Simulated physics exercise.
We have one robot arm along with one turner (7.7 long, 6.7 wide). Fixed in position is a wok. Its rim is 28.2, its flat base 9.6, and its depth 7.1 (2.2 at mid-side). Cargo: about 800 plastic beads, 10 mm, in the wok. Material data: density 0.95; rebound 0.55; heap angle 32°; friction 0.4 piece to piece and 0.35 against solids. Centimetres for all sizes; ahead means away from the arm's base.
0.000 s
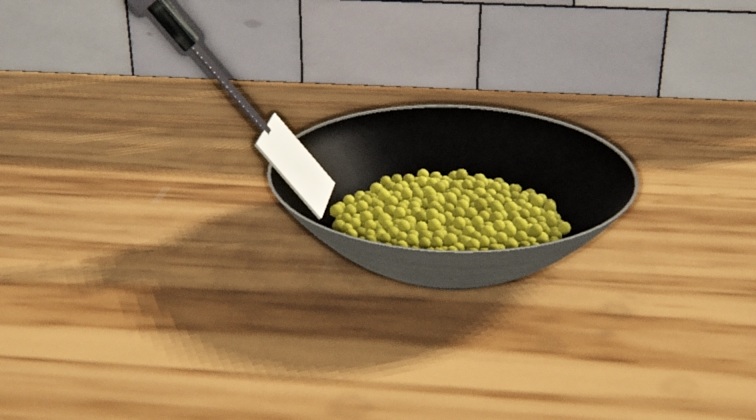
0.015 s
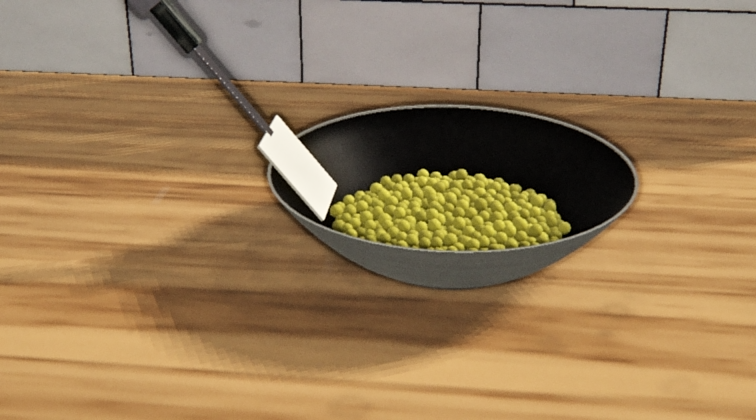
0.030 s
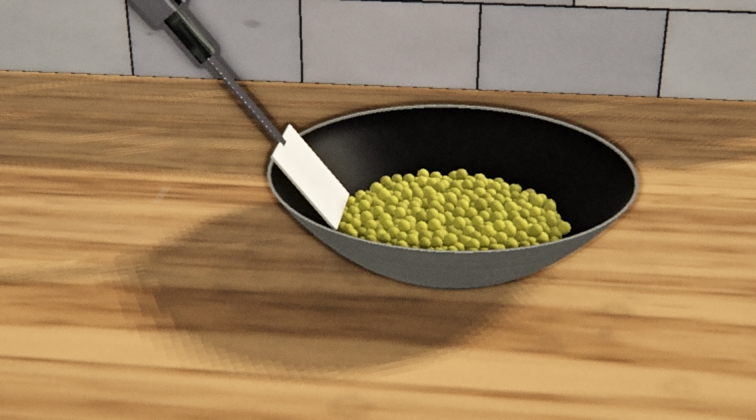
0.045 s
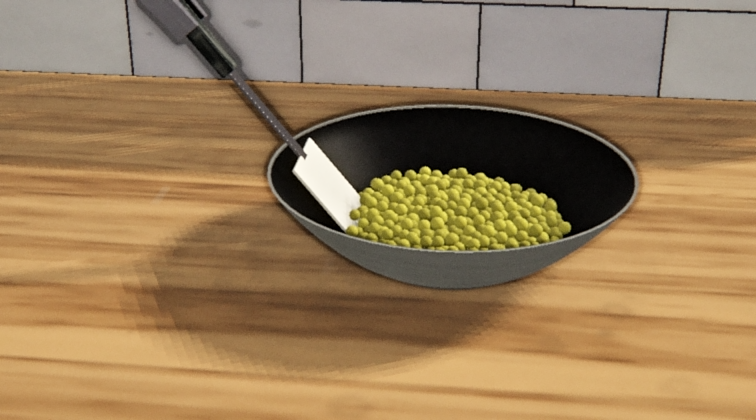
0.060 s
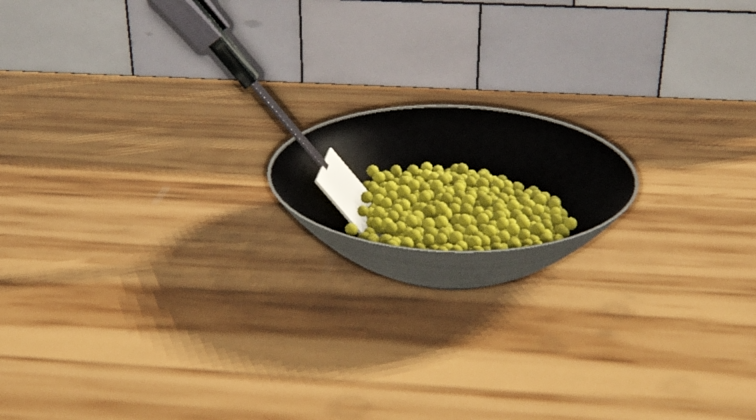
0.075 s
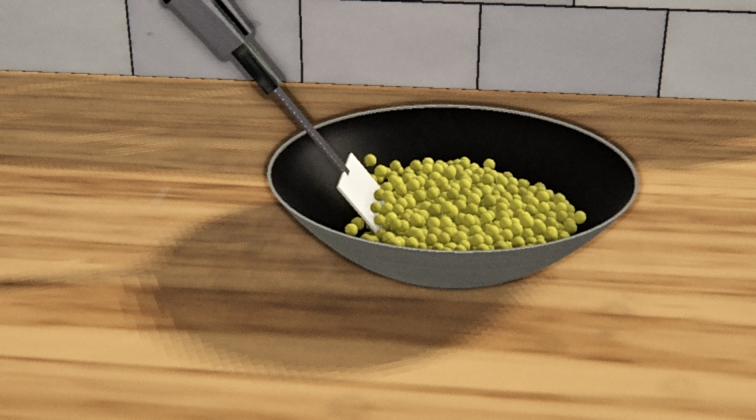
In this clip, a robot arm lowers a white-bladed turner into the left side of a dark wok on a wooden surface, then pushes it rightward into a heap of yellow-green beads, shifting them slightly right as a few separate.
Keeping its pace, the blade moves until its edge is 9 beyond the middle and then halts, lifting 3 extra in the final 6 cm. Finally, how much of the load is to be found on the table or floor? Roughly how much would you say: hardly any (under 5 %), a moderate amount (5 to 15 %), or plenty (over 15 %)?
I'd say plenty.
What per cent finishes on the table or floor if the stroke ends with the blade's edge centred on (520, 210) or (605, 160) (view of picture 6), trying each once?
Roughly 10 and 35 per cent.
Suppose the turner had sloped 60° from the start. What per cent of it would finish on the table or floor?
Result, estimated: 30 %.
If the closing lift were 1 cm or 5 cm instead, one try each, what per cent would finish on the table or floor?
It works out to some 30 per cent for the first setting and some 30 per cent for the second.
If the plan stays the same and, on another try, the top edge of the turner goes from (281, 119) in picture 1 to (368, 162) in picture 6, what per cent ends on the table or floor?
It works out to about 30 %, more or less.
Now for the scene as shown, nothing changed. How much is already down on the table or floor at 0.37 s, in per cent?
Share at that moment: About 5 %.
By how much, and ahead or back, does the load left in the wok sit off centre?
About 2.5 cm ahead.
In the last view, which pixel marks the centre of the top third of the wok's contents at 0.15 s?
Near pixel (523, 196).
After 0.11 s, sloping 51°, highest piece 7 above the table; 804 in the wok.
After 0.15 s, sloping 51°, highest piece 8 above the table; 804 in the wok.
After 0.37 s, sloping 51°, highest piece 18 above the table; 556 in the wok, 49 on the table or floor, 199 on the blade or in flight.
After 1.42 s, sloping 51°, highest piece 6 above the table; 555 in the wok, 249 on the table or floor.
At rest, 555 in the wok, 249 on the table or floor. That is 31 % on the table or floor.
